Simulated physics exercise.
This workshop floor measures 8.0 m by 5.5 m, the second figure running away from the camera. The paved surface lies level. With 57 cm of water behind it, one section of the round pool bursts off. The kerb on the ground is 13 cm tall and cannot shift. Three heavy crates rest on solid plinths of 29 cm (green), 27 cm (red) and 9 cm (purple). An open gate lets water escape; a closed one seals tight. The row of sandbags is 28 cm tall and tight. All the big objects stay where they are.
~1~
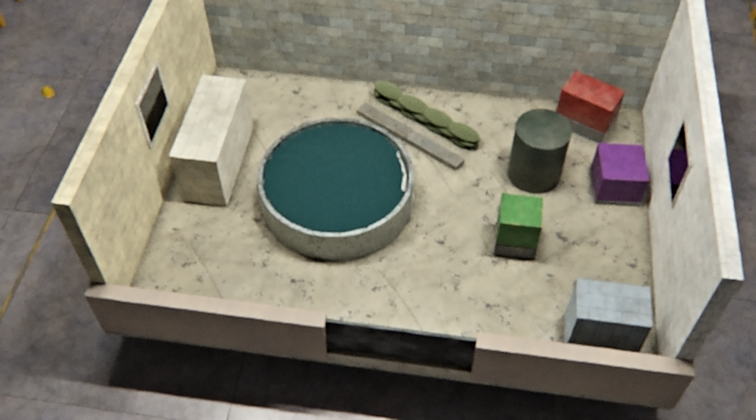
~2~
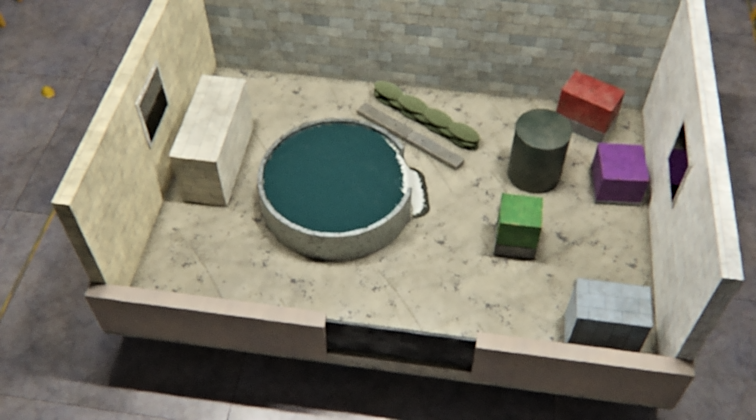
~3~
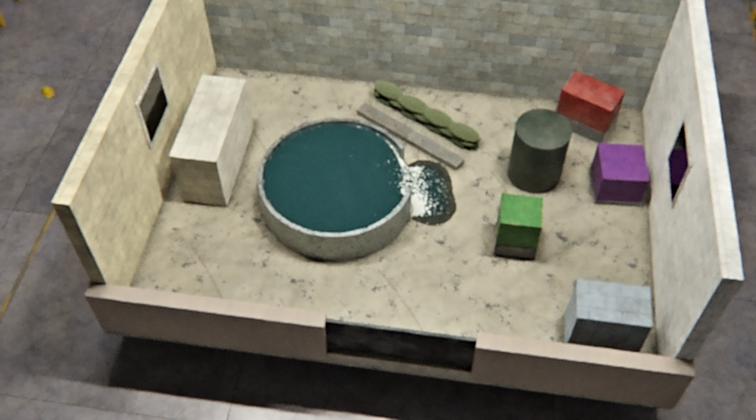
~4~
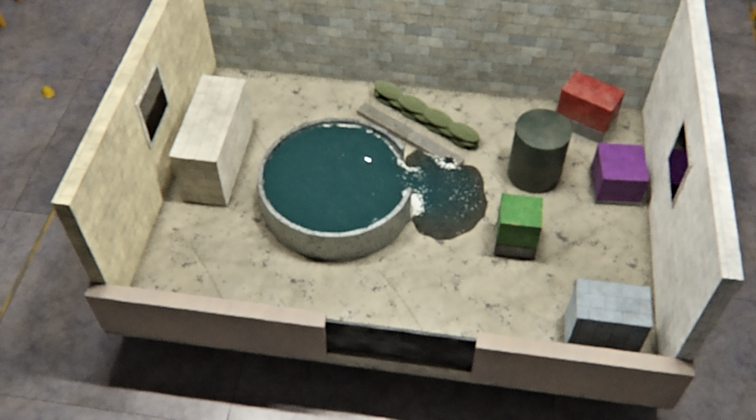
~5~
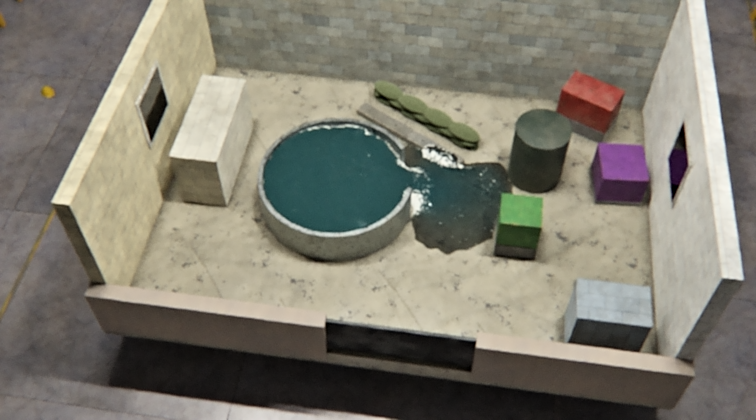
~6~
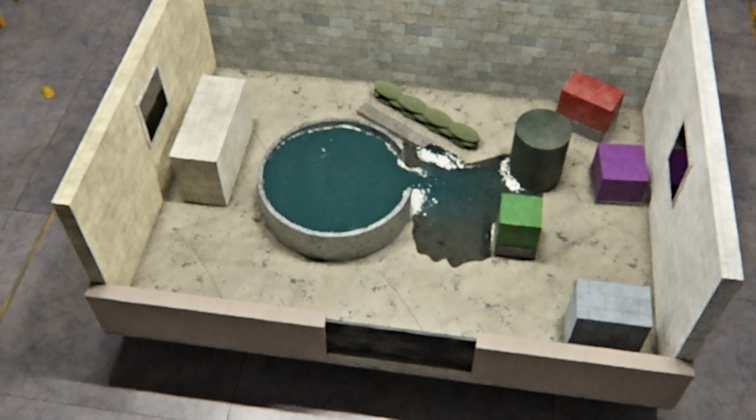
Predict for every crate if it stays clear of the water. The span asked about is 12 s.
One by one: The green crate stays dry; the red crate stays dry; the purple crate is wetted.
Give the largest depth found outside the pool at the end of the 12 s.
Up to some 14 cm.
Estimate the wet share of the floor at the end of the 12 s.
Near 95 per cent is wet.
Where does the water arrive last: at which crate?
Last comes the red one.
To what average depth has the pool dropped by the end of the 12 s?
Some 11 cm.
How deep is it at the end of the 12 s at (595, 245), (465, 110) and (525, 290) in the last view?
Roughly 5, 10 and 5 cm, in turn.
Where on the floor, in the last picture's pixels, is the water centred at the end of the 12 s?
Around (427, 205).
A moment later water covers 20 % of the floor and is deepest (34 cm) near (506, 180); green plinth reached, red plinth not reached, purple plinth reached.
Soon after water covers 35 % of the floor and is deepest (32 cm) near (506, 180); green plinth reached, red plinth reached, purple plinth reached.
Next water covers 50 % of the floor and is deepest (24 cm) near (658, 370); green plinth reached, red plinth reached, purple plinth reached.
Later on water covers 75 % of the floor and is deepest (16 cm) near (658, 370); green plinth reached, red plinth reached, purple plinth reached.
At the end water covers 95 % of the floor and is deepest (14 cm) near (659, 382); highest at the green plinth 19 cm, highest at the red plinth 18 cm, highest at the purple plinth 14 cm.
